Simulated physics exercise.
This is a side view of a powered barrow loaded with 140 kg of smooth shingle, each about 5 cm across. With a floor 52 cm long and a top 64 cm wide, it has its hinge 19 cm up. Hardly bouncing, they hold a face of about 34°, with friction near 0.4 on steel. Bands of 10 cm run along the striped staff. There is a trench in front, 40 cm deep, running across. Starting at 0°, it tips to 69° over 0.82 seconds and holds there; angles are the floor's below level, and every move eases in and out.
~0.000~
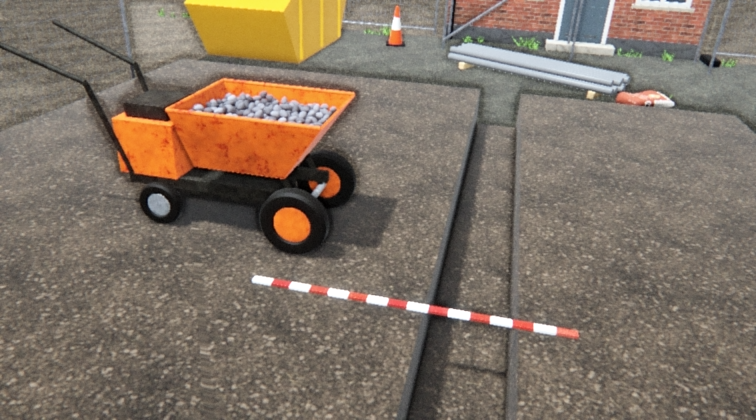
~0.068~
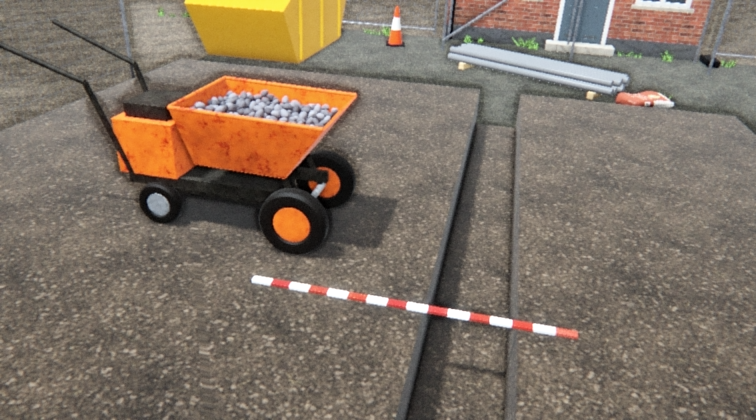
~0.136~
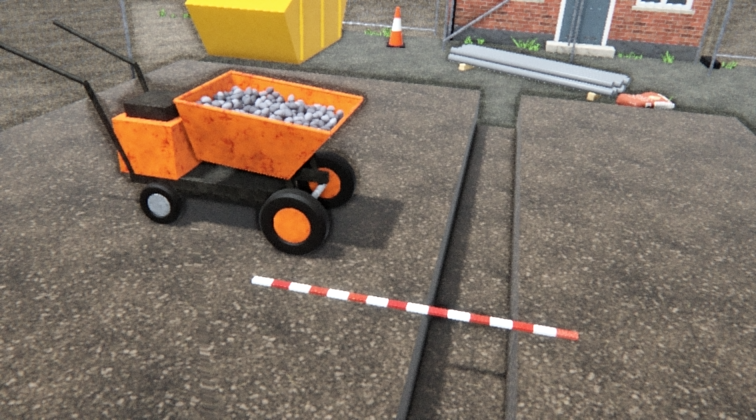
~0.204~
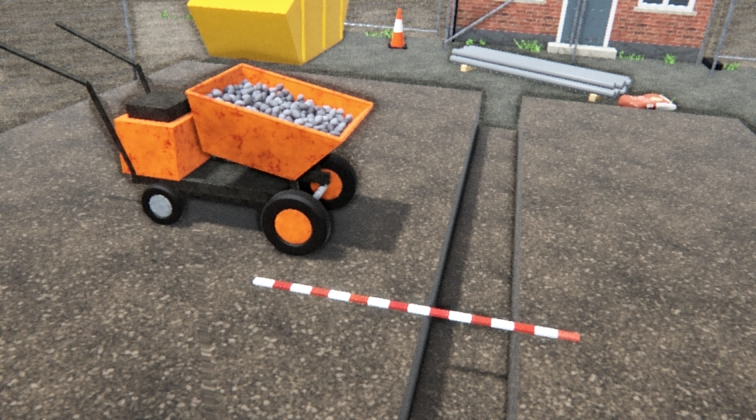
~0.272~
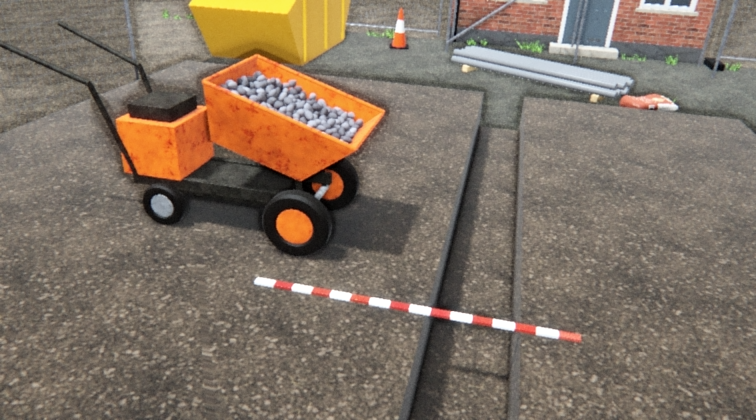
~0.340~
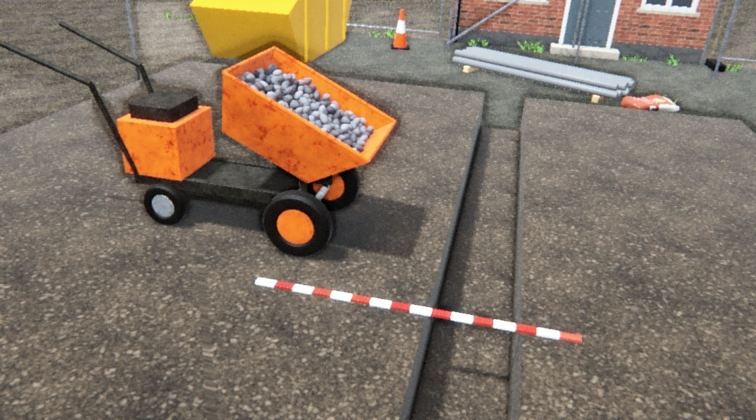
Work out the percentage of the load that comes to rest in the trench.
It works out at about 88 per cent of the load.
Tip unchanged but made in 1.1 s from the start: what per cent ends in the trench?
That would give about 85 percent.
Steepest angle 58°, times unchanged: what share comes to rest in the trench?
In that case some 50 per cent.
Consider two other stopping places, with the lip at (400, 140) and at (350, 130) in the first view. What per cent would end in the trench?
It'd be around 55 per cent and after that around 100 per cent.
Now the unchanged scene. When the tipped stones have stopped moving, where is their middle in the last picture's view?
Middle at around (475, 303), I'd say.
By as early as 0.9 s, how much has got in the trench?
Some 20 per cent.
After 0.6 s the floor is at 59°; 100 % in the tray; the foremost stones are at (400, 184).
After 0.9 s the floor is at 69°; 69 % in the tray, 11 % short of the trench, 20 % in the trench; the foremost stones are at (476, 262).
After 1.3 s the floor is at 69°; 27 % in the tray, 11 % short of the trench, 62 % in the trench; the foremost stones are at (523, 298).
After 3.2 s the floor is at 69°; 0 % in the tray, 12 % short of the trench, 88 % in the trench; the foremost stones are at (537, 312).
